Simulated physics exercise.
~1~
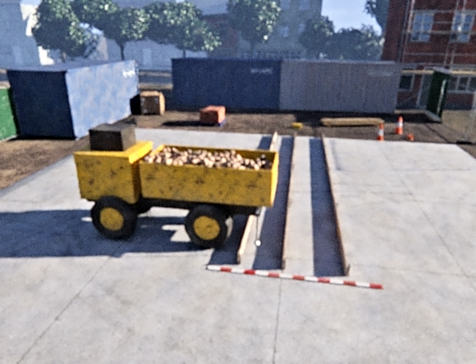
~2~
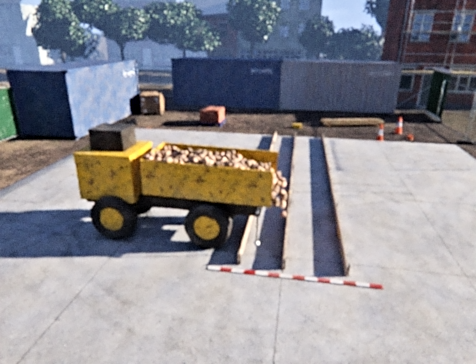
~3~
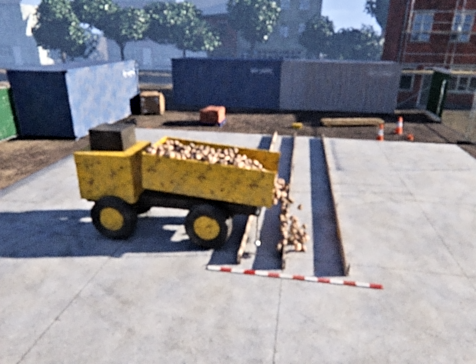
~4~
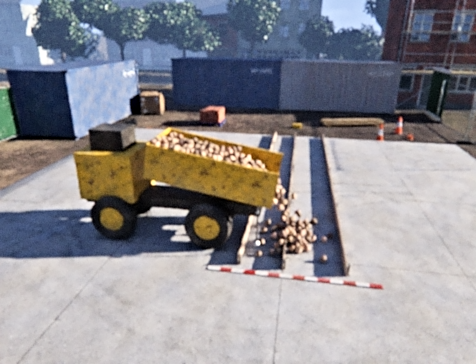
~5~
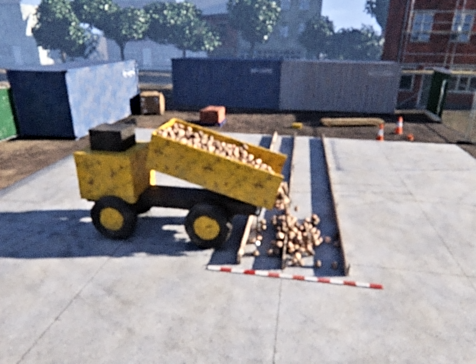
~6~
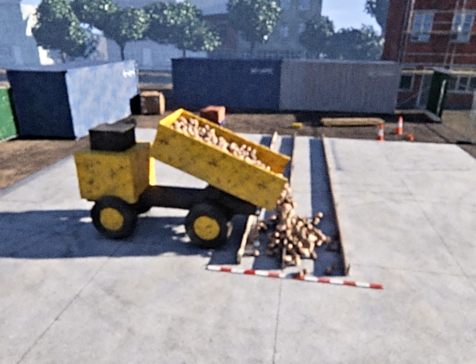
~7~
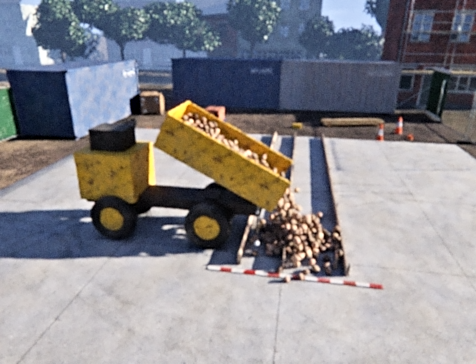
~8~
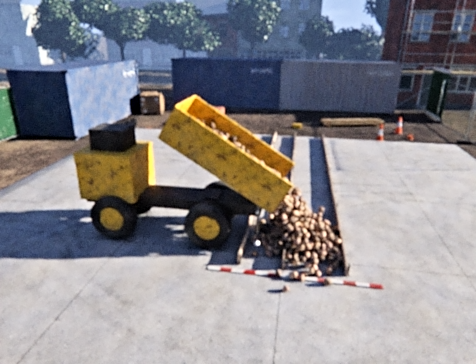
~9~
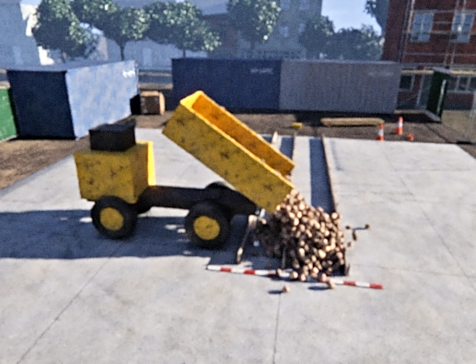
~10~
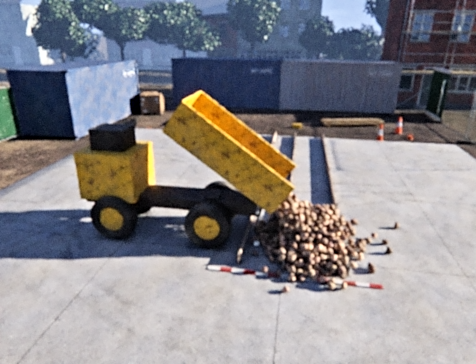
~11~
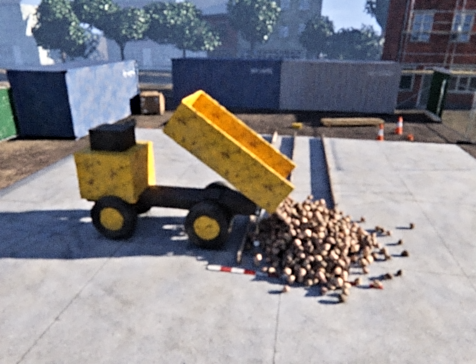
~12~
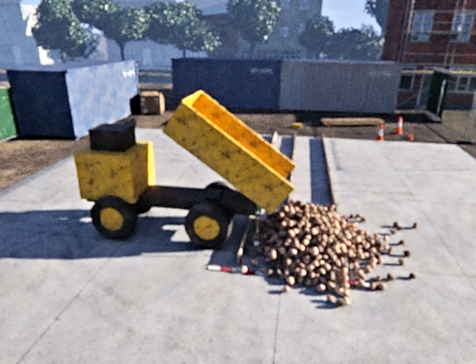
On a concrete yard beside shipping containers, a yellow tipper raises its body, pouring rounded stones into a pile spreading rightward.
